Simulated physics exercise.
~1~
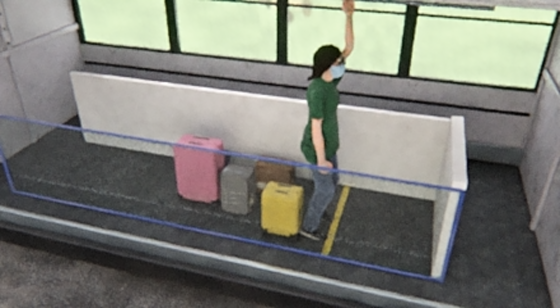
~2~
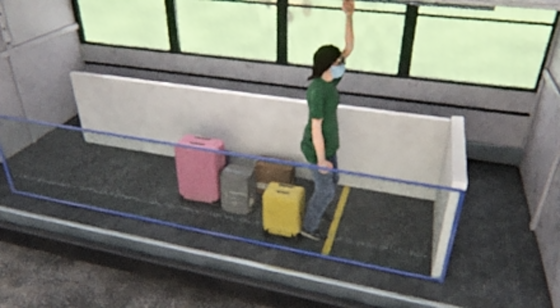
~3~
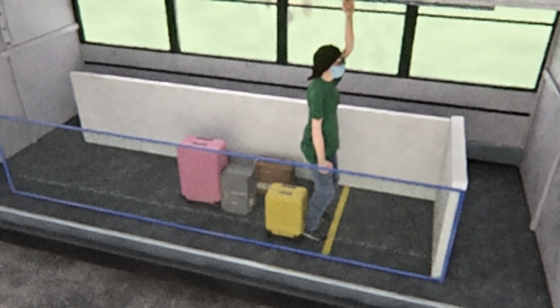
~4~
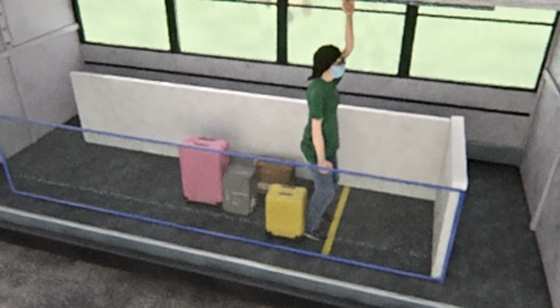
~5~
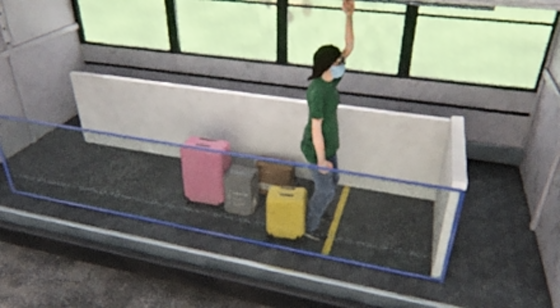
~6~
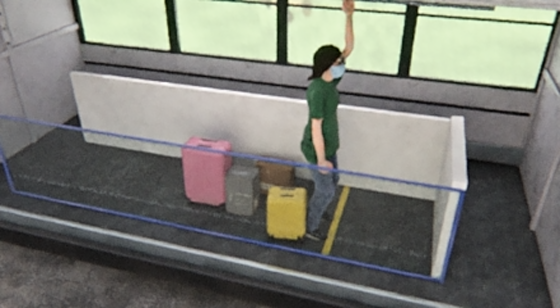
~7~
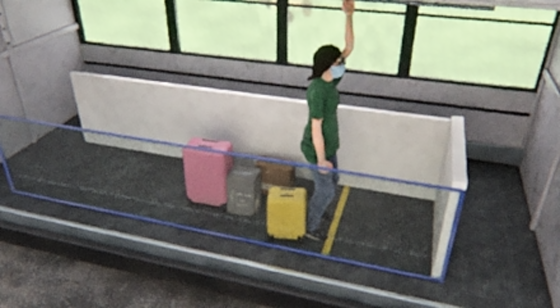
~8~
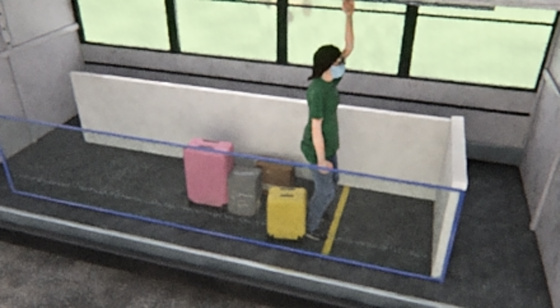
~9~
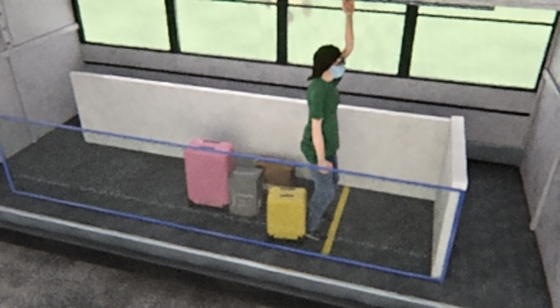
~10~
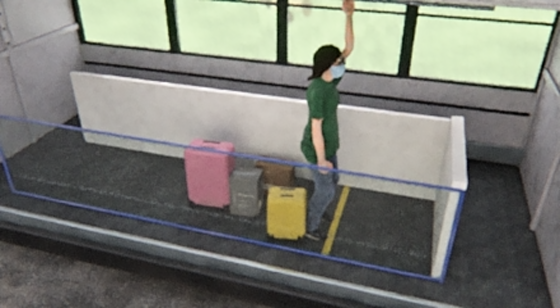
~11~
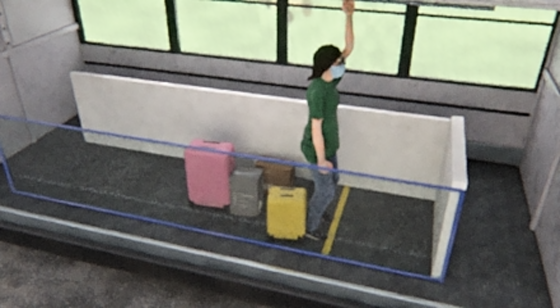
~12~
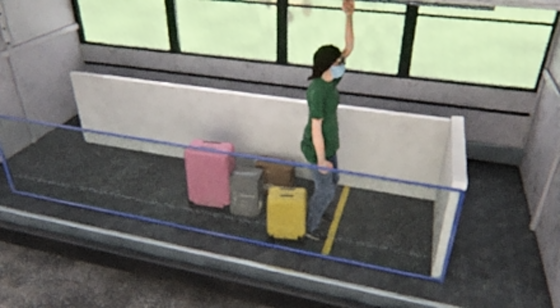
The clip shows a masked person in a green shirt standing with one arm raised beside pink, grey, brown and yellow luggage in a low-walled bay. The pink case shifts slightly right, then rests upright with the other bags, all left of the yellow line.
